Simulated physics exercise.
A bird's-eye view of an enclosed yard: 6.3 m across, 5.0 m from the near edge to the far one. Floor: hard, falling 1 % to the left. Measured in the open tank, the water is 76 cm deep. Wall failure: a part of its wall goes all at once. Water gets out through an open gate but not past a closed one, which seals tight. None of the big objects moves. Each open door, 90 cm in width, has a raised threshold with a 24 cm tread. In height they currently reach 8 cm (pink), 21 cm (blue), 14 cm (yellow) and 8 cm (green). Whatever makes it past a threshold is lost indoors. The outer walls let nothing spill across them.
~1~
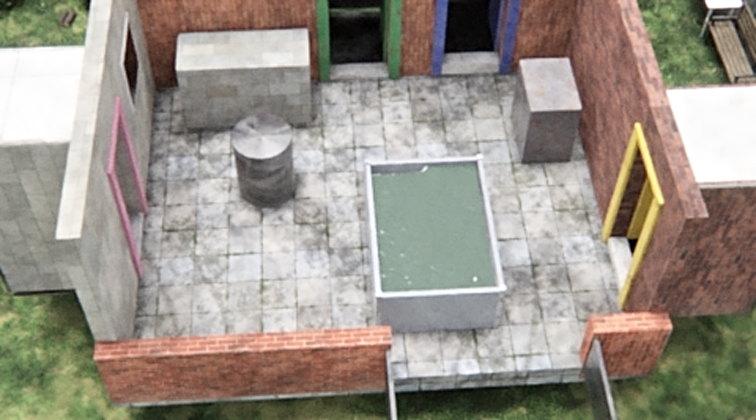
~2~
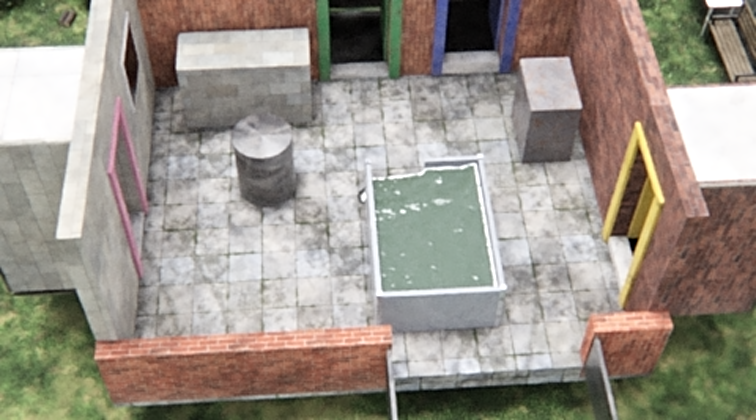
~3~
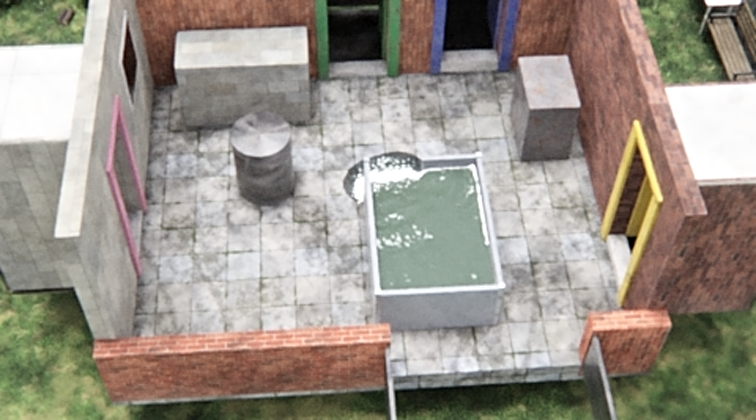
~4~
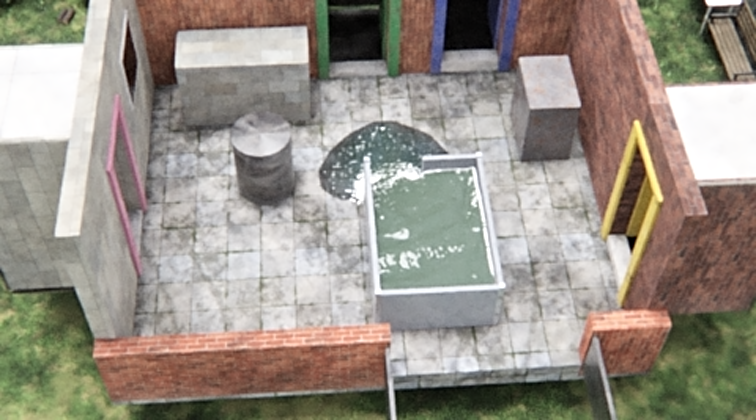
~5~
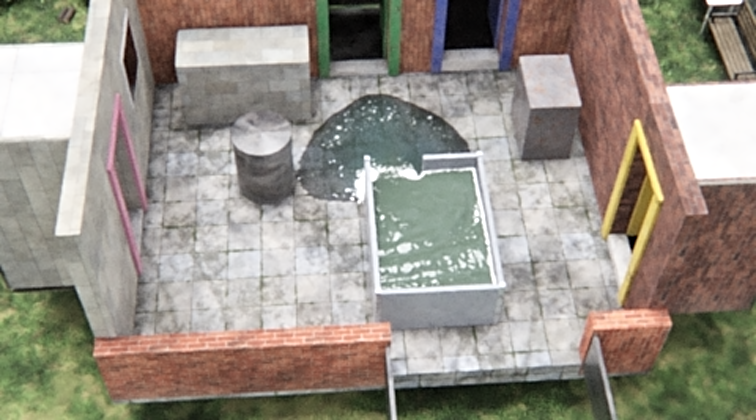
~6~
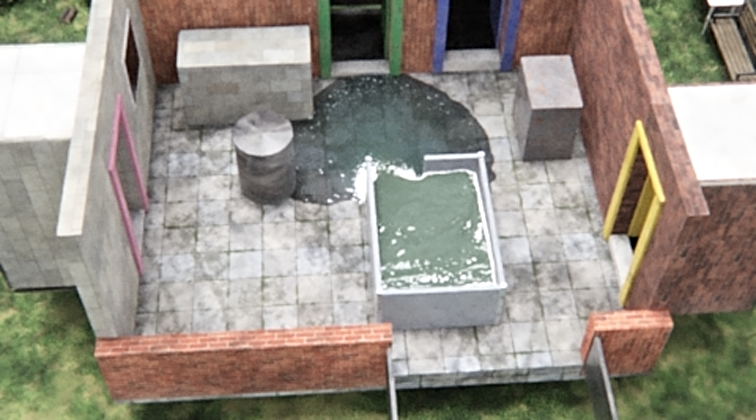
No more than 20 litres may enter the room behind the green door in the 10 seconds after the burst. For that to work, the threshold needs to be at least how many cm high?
At least about 27 cm high.
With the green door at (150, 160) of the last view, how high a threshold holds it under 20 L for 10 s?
You'd want it roughly 14.0 cm high.
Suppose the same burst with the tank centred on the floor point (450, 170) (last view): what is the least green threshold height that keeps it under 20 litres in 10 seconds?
Then roughly 34 cm.
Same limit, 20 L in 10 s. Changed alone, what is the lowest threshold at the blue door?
For blue: Close to 12.5 cm.
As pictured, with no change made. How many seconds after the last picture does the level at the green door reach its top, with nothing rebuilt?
It peaks around 1.8 s.
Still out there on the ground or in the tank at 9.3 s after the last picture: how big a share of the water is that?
Something near 76 out of a hundred parts.
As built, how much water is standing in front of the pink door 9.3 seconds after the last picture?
Roughly 4.5 cm deep.
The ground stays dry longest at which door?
The answer is the yellow door.
Then, 0.7 s after the last picture water covers 30 % of the floor, deepest (34 cm) near (392, 189); 9 cm at the green door, 60 litres in over its 8 cm threshold.
Then, 2.3 s after the last picture water covers 40 % of the floor, deepest (24 cm) near (157, 90); 21 cm at the green door, 251 litres in over its 8 cm threshold.
Then, 9.3 s after the last picture water covers 95 % of the floor, deepest (11 cm) near (157, 90); 9 cm at the green door, 411 litres in over its 8 cm threshold.
At the green door as built, the water peaked near 27 cm, 1.7 s after the last picture.
With a threshold of 24 cm, 40 litres would have come in within the 10 s; with 32 cm, 3 litres. So under 20 litres takes about 27 cm.
